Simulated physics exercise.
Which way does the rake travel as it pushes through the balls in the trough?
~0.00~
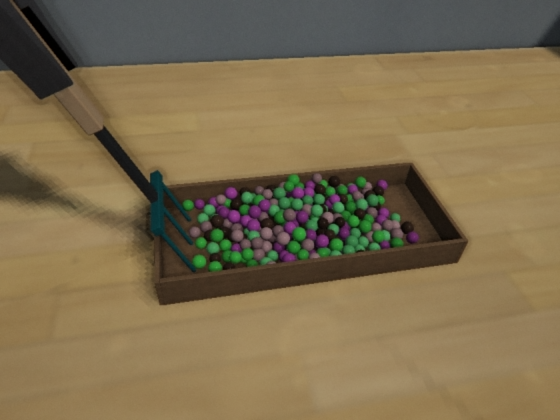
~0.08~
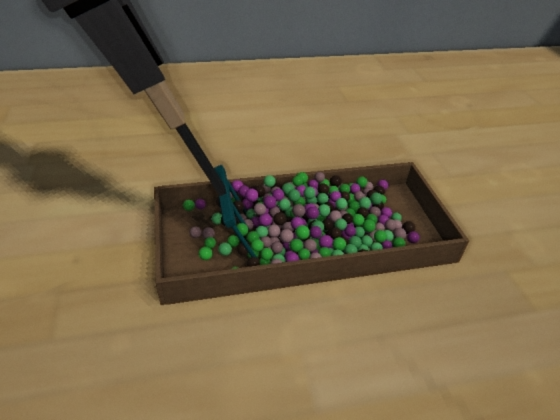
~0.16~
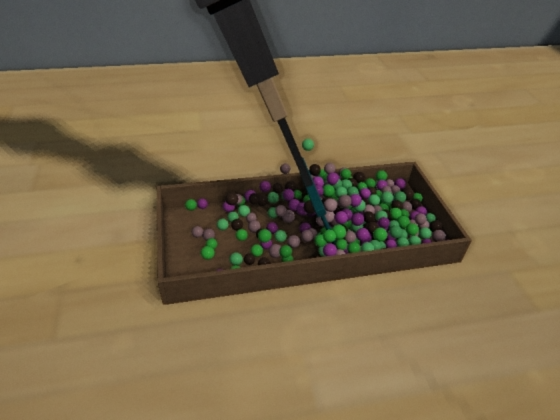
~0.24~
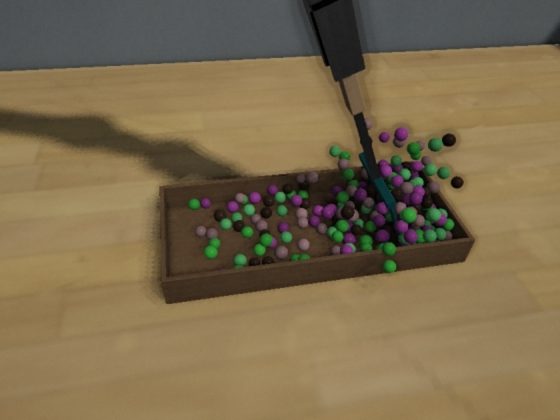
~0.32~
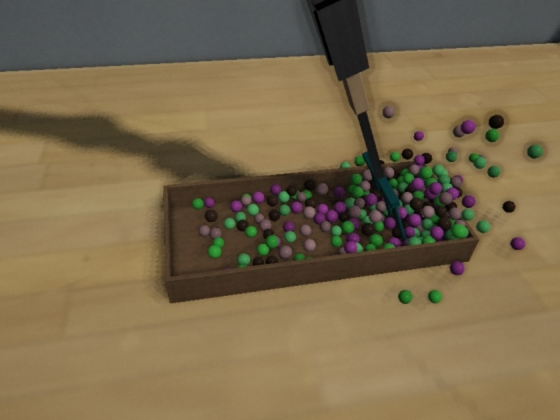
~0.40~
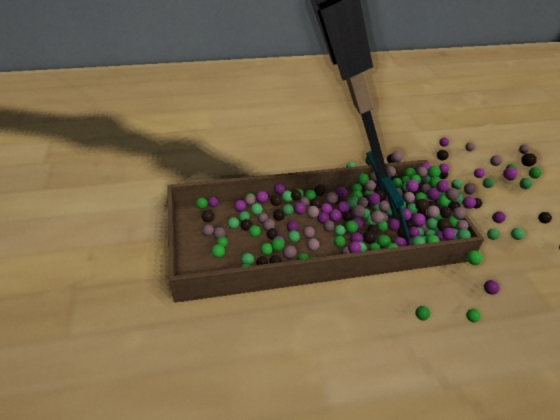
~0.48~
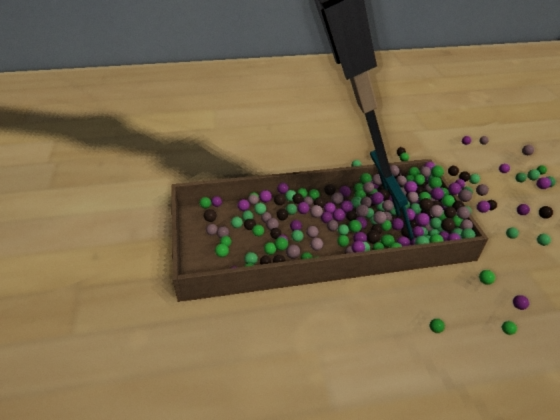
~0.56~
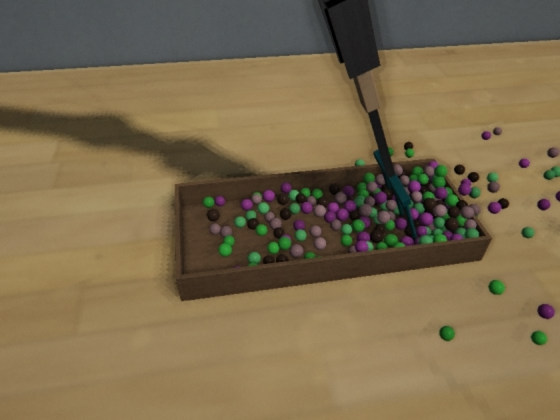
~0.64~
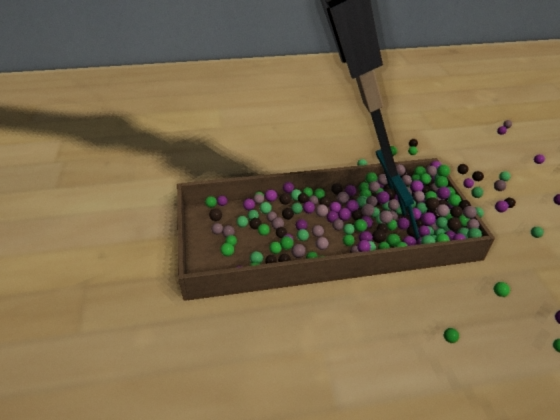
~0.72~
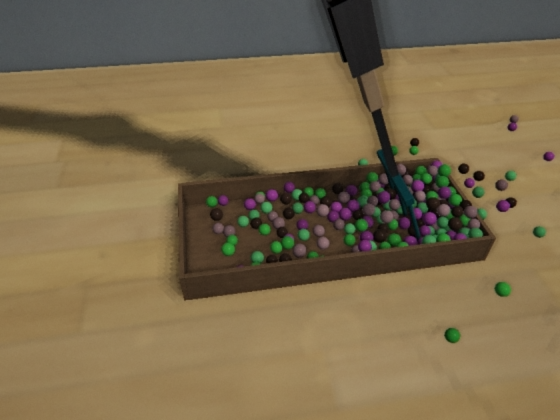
The rake moves to the right, pushing many of the balls toward the right end of the trough.
